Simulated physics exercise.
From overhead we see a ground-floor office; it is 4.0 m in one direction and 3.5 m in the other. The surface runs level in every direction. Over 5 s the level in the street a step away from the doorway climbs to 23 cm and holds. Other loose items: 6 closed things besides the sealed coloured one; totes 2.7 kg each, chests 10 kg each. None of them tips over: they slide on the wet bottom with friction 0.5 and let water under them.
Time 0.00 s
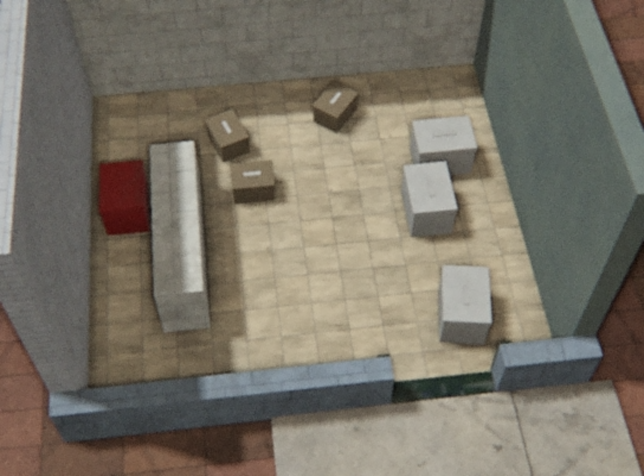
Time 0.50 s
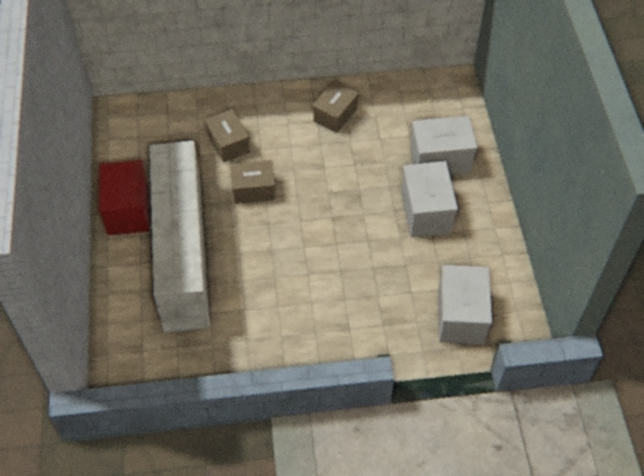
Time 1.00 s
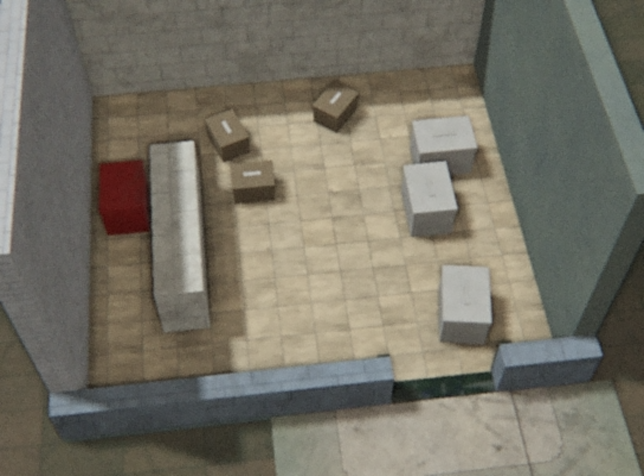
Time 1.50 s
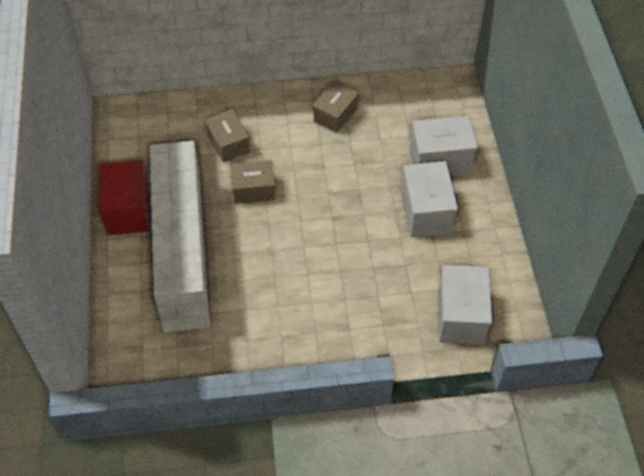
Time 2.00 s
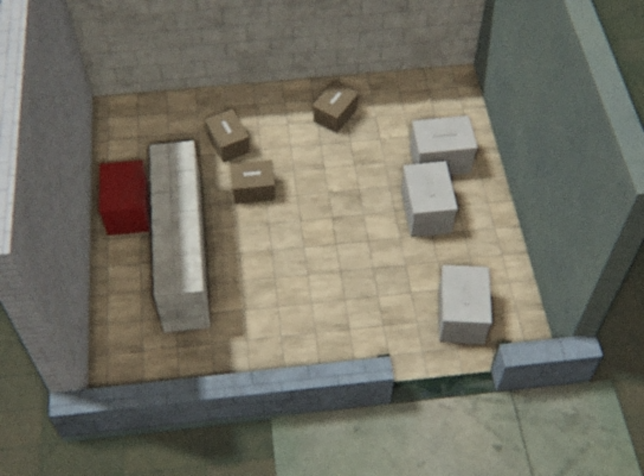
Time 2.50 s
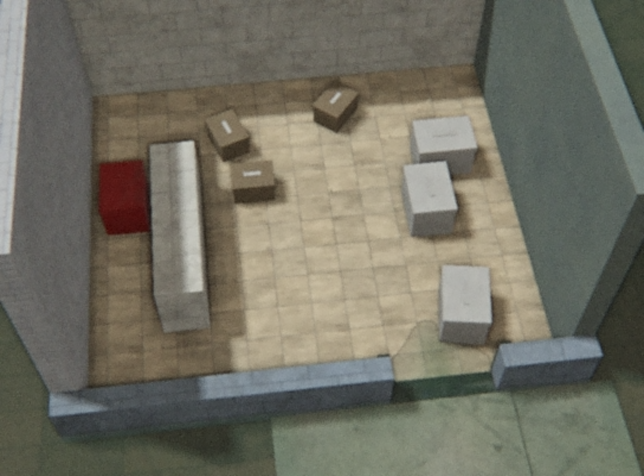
Water spreads over the paving outside and creeps through the front gap onto the tiled floor.
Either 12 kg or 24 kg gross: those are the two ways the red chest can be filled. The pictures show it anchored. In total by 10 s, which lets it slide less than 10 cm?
Answer: 24 kg, not 12 kg.
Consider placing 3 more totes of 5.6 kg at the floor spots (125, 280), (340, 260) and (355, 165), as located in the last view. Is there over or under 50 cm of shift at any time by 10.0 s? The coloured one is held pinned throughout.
Listed in order, they go beneath the bar, over the bar, over the bar.
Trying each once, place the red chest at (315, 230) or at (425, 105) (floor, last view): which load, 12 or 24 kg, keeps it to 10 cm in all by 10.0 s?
The first try gives success with heavier only; the second gives failure with both.
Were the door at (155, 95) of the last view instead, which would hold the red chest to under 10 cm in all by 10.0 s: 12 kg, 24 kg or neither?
In that case neither weight holds it.
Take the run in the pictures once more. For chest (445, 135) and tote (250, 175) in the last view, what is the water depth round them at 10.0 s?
Around 10 cm and 13 cm.
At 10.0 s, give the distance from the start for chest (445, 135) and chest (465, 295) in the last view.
200 cm and 250 cm respectively.
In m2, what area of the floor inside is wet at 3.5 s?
About 2.0 m2.
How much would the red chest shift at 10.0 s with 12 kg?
Shift: About 50 cm.
After 3.5 s the red chest would be 0 cm from its start with 12 kg and 0 cm from its start with 24 kg; 0 cm of water round it then.
After 4.5 s the red chest would be 0 cm from its start with 12 kg and 0 cm from its start with 24 kg; 0 cm of water round it then.
After 7.0 s the red chest would be 0 cm from its start with 12 kg and 0 cm from its start with 24 kg; 0 cm of water round it then.
After 10.0 s the red chest would be 45 cm from its start with 12 kg and 1 cm from its start with 24 kg; 7 cm of water round it then.
